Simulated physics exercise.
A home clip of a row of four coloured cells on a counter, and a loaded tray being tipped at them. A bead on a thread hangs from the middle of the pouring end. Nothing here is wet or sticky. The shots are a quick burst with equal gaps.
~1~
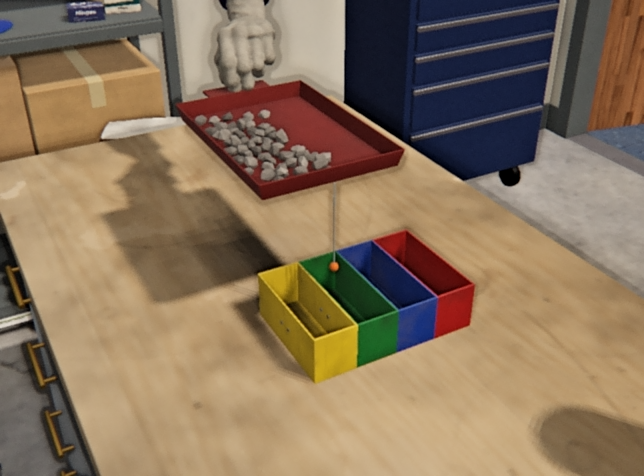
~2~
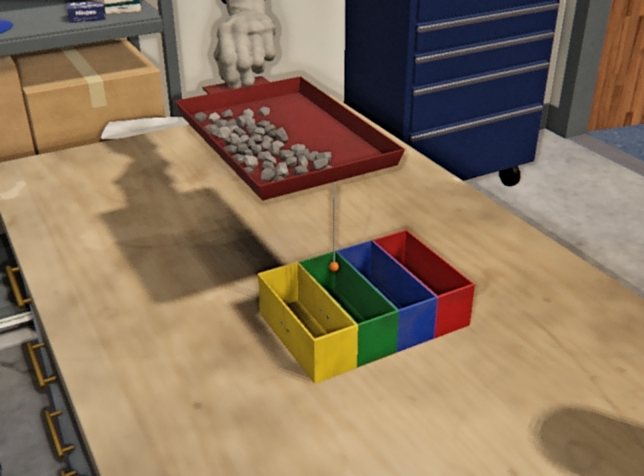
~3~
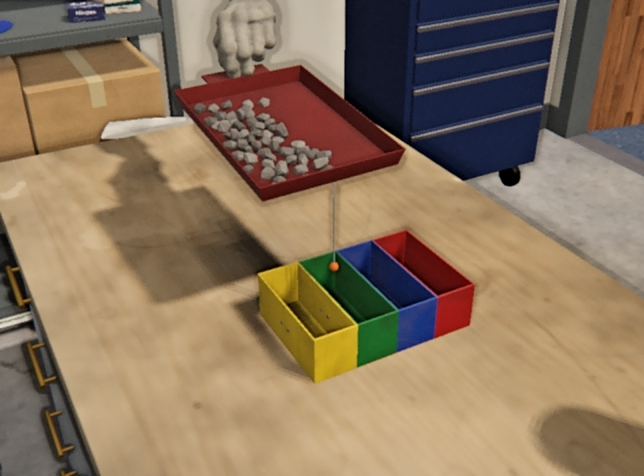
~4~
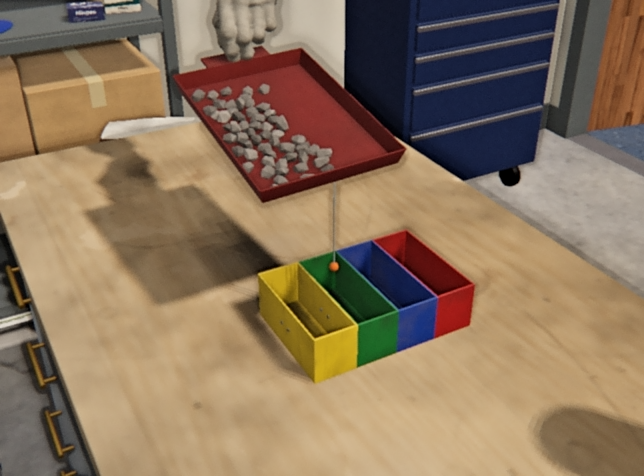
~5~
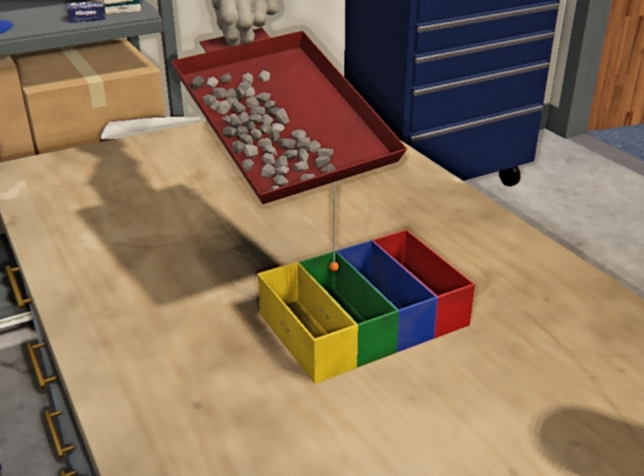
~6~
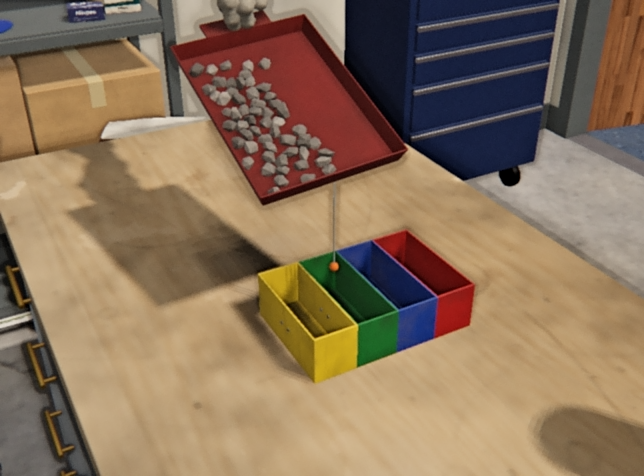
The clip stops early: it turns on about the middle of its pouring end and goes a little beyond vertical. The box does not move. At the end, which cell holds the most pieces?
Fullest: The yellow cell.
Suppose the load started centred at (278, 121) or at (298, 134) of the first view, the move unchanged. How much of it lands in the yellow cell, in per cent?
The first gives 50 %, the second 40 %.
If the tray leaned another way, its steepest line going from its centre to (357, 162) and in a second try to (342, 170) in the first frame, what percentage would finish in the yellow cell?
First some 0, then 10 per cent.
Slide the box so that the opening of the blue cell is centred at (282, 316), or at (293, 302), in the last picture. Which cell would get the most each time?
One: Blue. Two: The blue one.
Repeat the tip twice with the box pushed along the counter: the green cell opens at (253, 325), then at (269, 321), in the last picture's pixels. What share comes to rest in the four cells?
Roughly 100 per cent, and 90 per cent.
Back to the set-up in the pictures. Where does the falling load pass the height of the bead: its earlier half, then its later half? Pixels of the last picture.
Around (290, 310) and then (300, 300).
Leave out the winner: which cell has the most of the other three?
Second comes the green one.
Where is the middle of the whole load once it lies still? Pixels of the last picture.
Near (307, 356).
Soon after the last picture, tray tipped steeply; nearly all on the tray; a small part falling or outside the box.
A little later, tray tipped past a quarter turn; a small part on the tray; about a quarter in the yellow cell; a small part in the green cell; about half falling or outside the box.
Later still, tray tipped past a quarter turn; about a third in the yellow cell; a small part in the green cell; about half falling or outside the box.
At rest, tray tipped past a quarter turn; about a third in the yellow cell; a small part in the green cell; none in the blue cell; none in the red cell; about half outside the box.
